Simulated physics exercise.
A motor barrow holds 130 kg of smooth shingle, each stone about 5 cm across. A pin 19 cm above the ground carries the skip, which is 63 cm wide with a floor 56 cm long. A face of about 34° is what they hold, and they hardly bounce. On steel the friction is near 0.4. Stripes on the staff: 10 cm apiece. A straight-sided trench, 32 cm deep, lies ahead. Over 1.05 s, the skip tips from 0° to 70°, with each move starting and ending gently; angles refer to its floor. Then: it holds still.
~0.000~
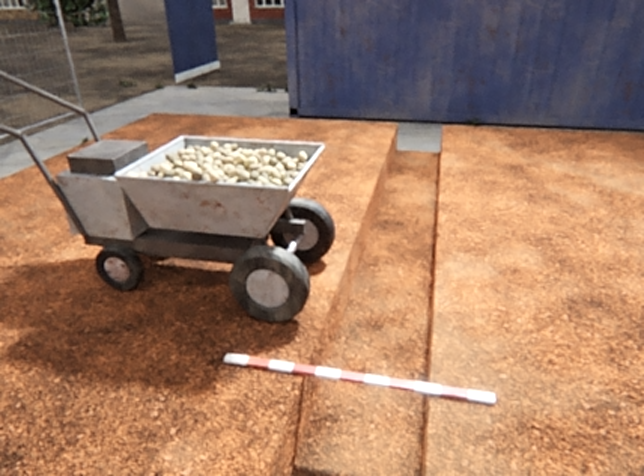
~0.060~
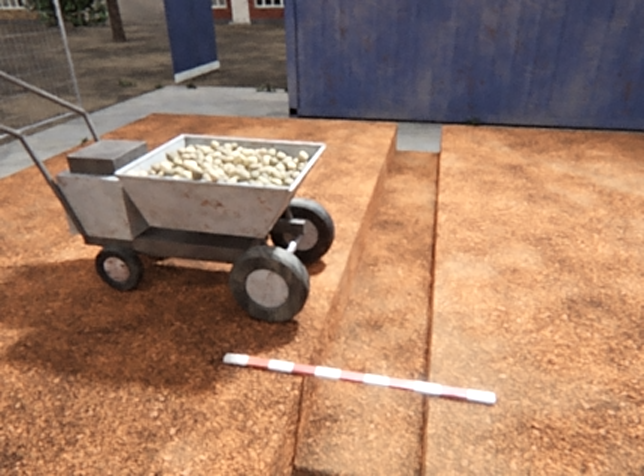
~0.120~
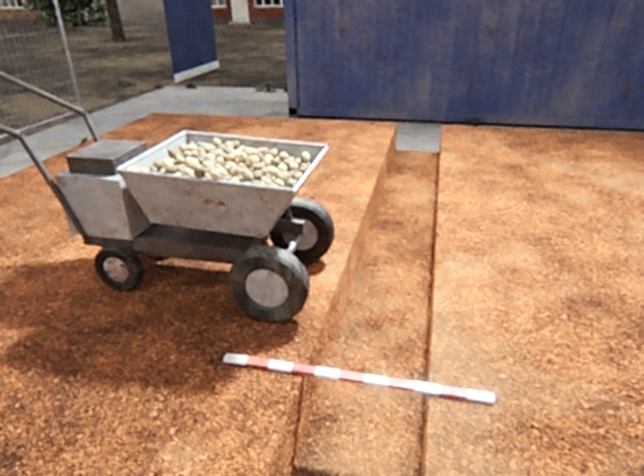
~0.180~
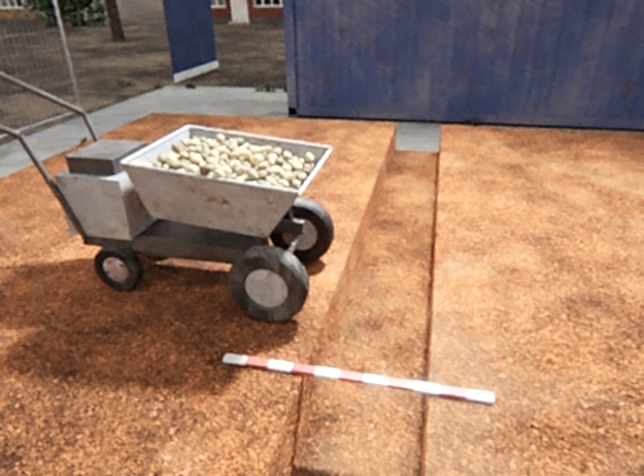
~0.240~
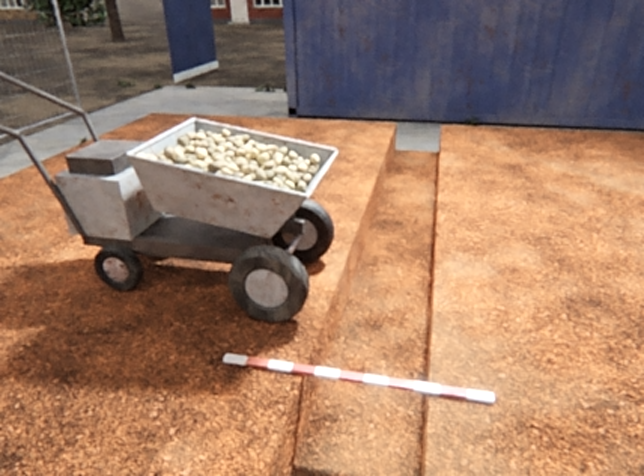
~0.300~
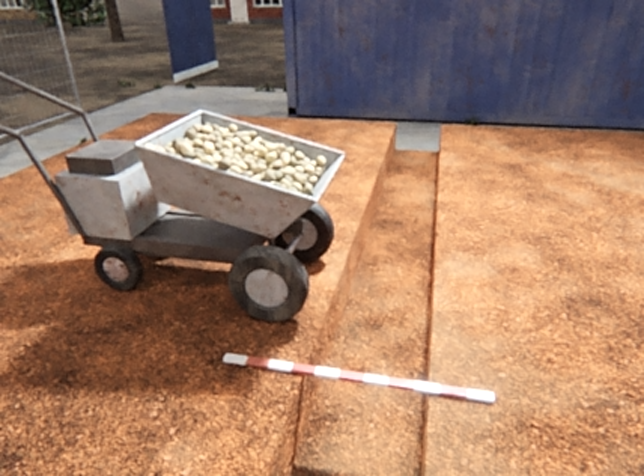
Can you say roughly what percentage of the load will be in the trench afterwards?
Roughly 66 per cent, I would say.
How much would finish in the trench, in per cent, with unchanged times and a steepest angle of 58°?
Near 45 per cent then.
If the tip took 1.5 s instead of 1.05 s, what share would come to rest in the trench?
Then roughly 75 percent.
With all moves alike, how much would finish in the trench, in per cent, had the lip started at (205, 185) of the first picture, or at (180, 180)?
First place: Near 95%; second place: Near 70%.
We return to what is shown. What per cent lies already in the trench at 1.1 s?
About 25%.
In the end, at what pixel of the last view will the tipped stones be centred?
Somewhere around (416, 336) in the last picture.
After 0.8 s the floor is at 59°; 100 % in the skip; the foremost stones are at (390, 237).
After 1.1 s the floor is at 70°; 57 % in the skip, 26 % in the trench, 17 % past the trench; the foremost stones are at (501, 309).
After 1.5 s the floor is at 70°; 27 % in the skip, 39 % in the trench, 34 % past the trench; the foremost stones are at (605, 321).
After 3.5 s the floor is at 70°; 0 % in the skip, 66 % in the trench, 34 % past the trench; the foremost stones are past the picture's edge.
